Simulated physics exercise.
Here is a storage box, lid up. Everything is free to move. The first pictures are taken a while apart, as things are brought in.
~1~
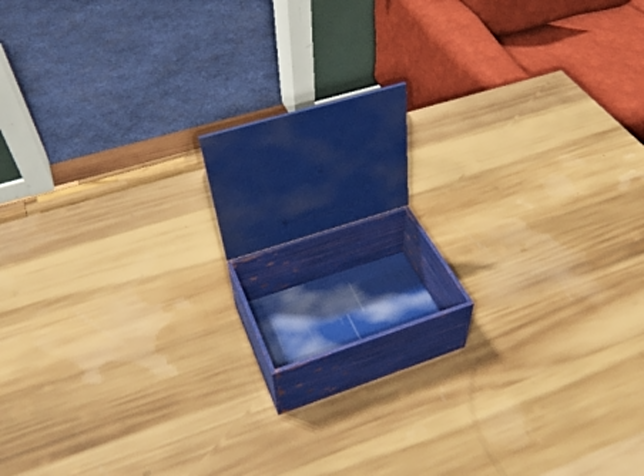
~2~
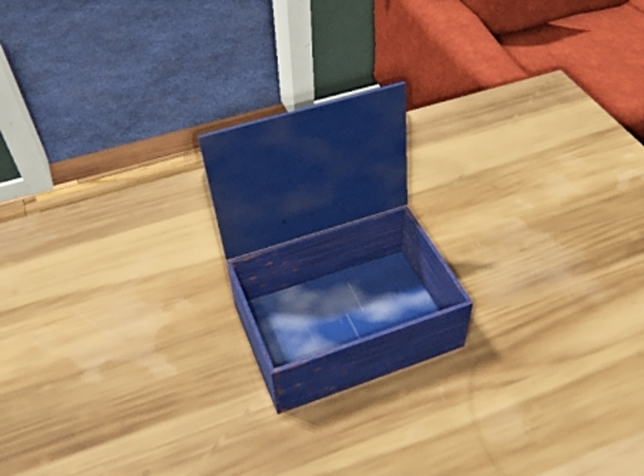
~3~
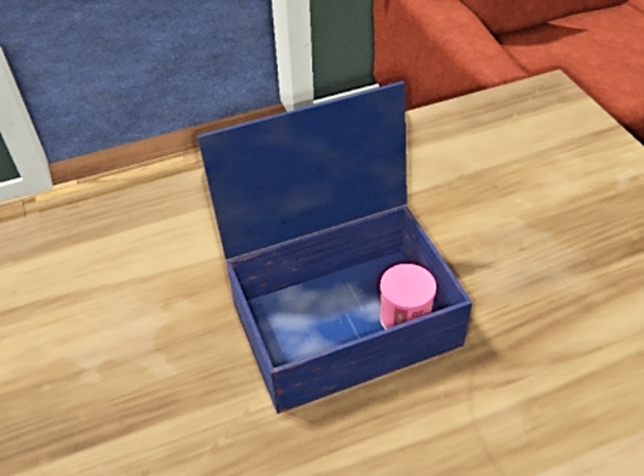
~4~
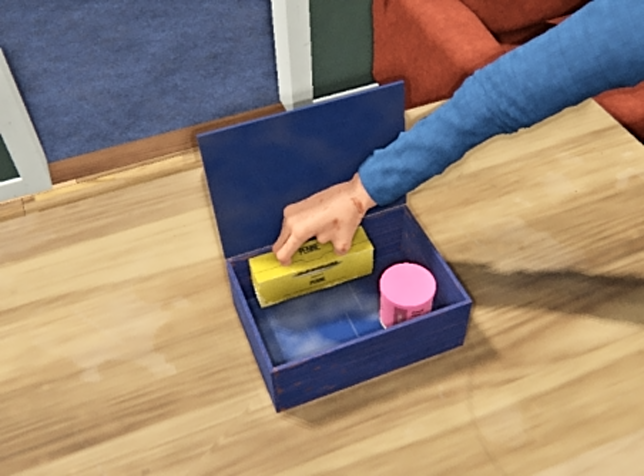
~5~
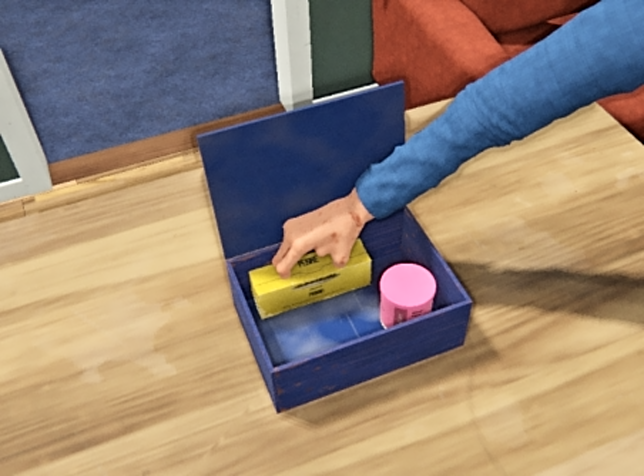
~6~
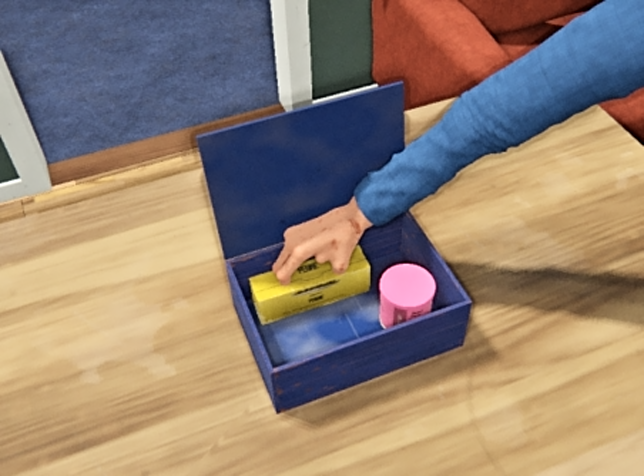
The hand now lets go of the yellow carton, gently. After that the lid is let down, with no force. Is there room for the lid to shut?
Here the lid closes.
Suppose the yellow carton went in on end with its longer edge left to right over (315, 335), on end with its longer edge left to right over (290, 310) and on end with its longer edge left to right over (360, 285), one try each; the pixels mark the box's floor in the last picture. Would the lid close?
In the first case it will not close; in the second case it stays ajar; in the third case it will not close.
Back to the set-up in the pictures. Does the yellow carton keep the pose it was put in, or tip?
The yellow carton stays as placed.
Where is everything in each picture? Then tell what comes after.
In the first frame, the last thing is not in view yet.
In the second frame, the last thing is not in view yet.
In the third frame, the last thing is not in view yet; pink tin (407, 302).
In the fourth frame, on its way; yellow carton (312, 266); pink tin (406, 301).
In the fifth frame, on its way; yellow carton (311, 278); pink tin (407, 301).
In the sixth frame, in place under the hand; yellow carton (311, 285); pink tin (406, 302).
Then, 1.20 s after the last picture, lid starting down.
Then, 1.70 s after the last picture, lid 52° above the rim.
Then, 2.10 s after the last picture, lid 18° above the rim.
At rest, lid shut; both in place. Seen from the same camera at the end, yellow carton near (311, 285).
